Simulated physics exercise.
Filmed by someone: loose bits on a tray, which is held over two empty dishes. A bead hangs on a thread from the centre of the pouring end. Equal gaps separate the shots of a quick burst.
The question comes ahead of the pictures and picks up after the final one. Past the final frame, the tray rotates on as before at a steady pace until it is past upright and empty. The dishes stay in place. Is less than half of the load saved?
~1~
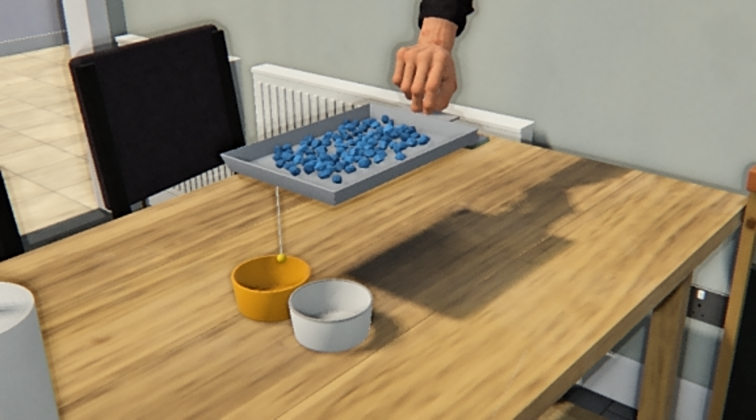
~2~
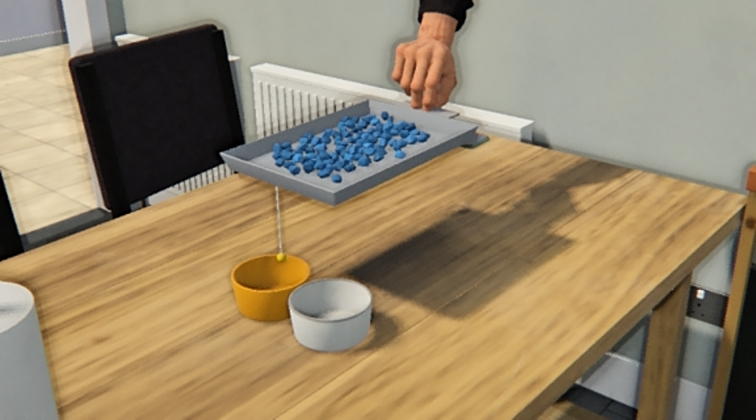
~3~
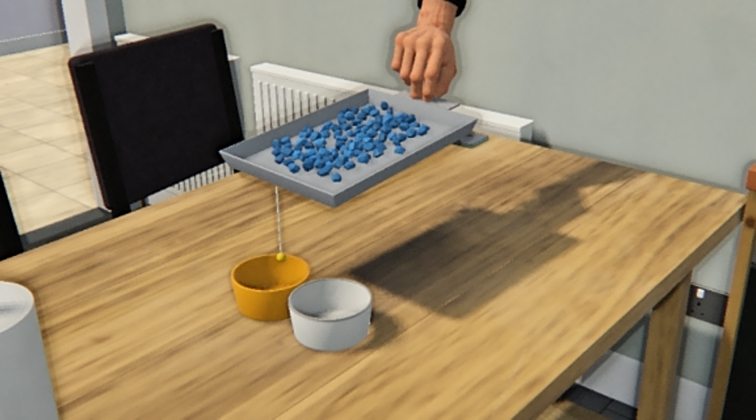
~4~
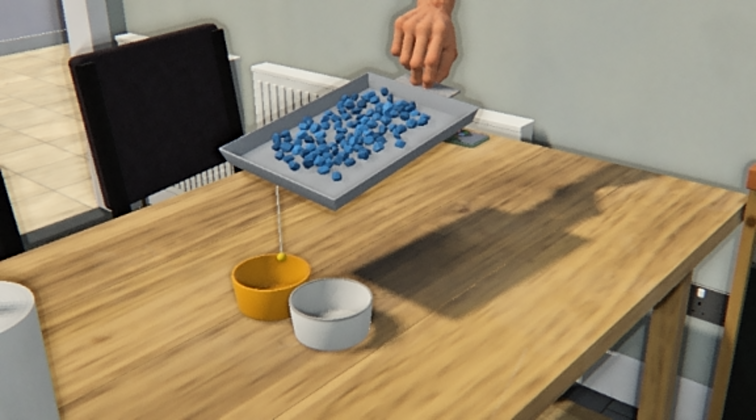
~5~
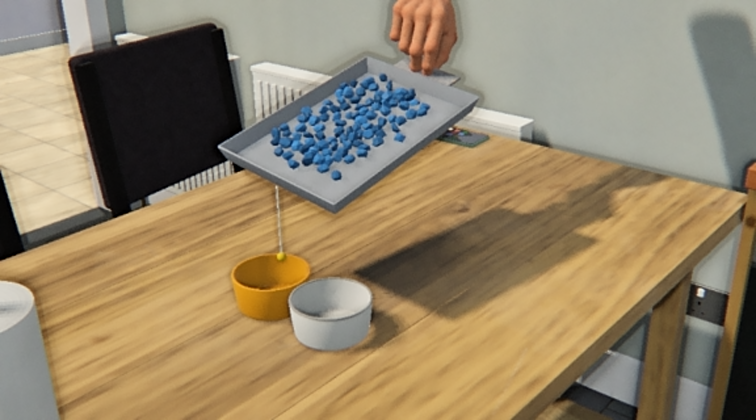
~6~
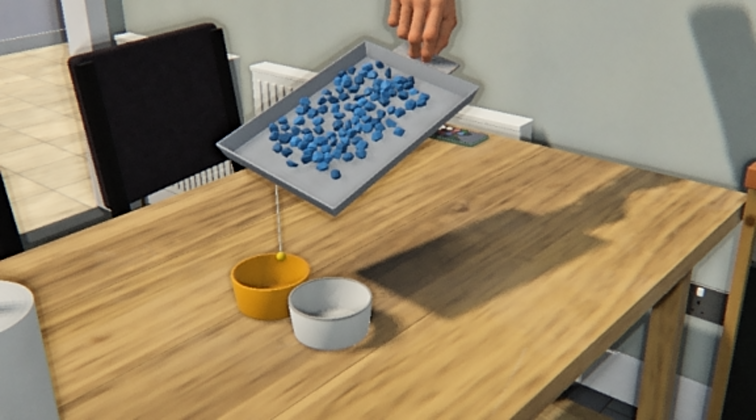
No, more than half is saved.
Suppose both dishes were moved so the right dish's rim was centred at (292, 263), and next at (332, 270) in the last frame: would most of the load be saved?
Short of half and then Short of half.
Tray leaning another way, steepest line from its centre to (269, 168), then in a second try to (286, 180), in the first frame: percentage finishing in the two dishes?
About 10 and 30 per cent.
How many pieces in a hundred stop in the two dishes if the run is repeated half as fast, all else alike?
Near 100 in a hundred.
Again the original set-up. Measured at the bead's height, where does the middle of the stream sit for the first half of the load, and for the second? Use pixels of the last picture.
Earlier portion about (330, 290); later portion about (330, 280).
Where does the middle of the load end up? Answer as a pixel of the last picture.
Somewhere around (329, 319) in the final view.
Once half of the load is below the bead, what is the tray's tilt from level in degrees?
Approx. reading: About 85°.
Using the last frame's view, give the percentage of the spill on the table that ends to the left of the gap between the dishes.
Estimate: Near 70 per cent.
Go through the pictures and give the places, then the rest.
Corners of the pouring end at (229, 154) and (334, 188), level; middle of the load at (359, 150), aquarium stones; left dish at (243, 301); right dish at (303, 330); bead on its thread at (282, 258), in the first frame.
Corners of the pouring end at (228, 153) and (334, 189), level; middle of the load at (358, 147), in the second frame.
Corners of the pouring end at (227, 151) and (333, 191), tipped barely, lowest at the right corner; middle of the load at (358, 142), in the third frame.
Corners of the pouring end at (227, 148) and (334, 195), tipped a little, lowest at the right corner; middle of the load at (358, 135), in the fourth frame.
Corners of the pouring end at (226, 146) and (333, 199), tipped clearly, lowest at the right corner; middle of the load at (357, 127), in the fifth frame.
Corners of the pouring end at (224, 143) and (333, 203), tipped clearly, lowest at the right corner; middle of the load at (356, 120), a stray few on the move; left dish at (243, 299); right dish at (302, 328), in the sixth frame.
Soon after the last picture, tray tipped steeply; most on the tray; a stray few in the right dish; a small part in the air.
A little later, tray tipped past a quarter turn; a stray few on the tray; most in the right dish; about a quarter outside both; a small part in the air.
Later still, tray tipped past a quarter turn; most in the right dish; about a quarter outside both.
At rest, tray tipped past a quarter turn; most in the right dish; none in the left dish; about a quarter outside both.
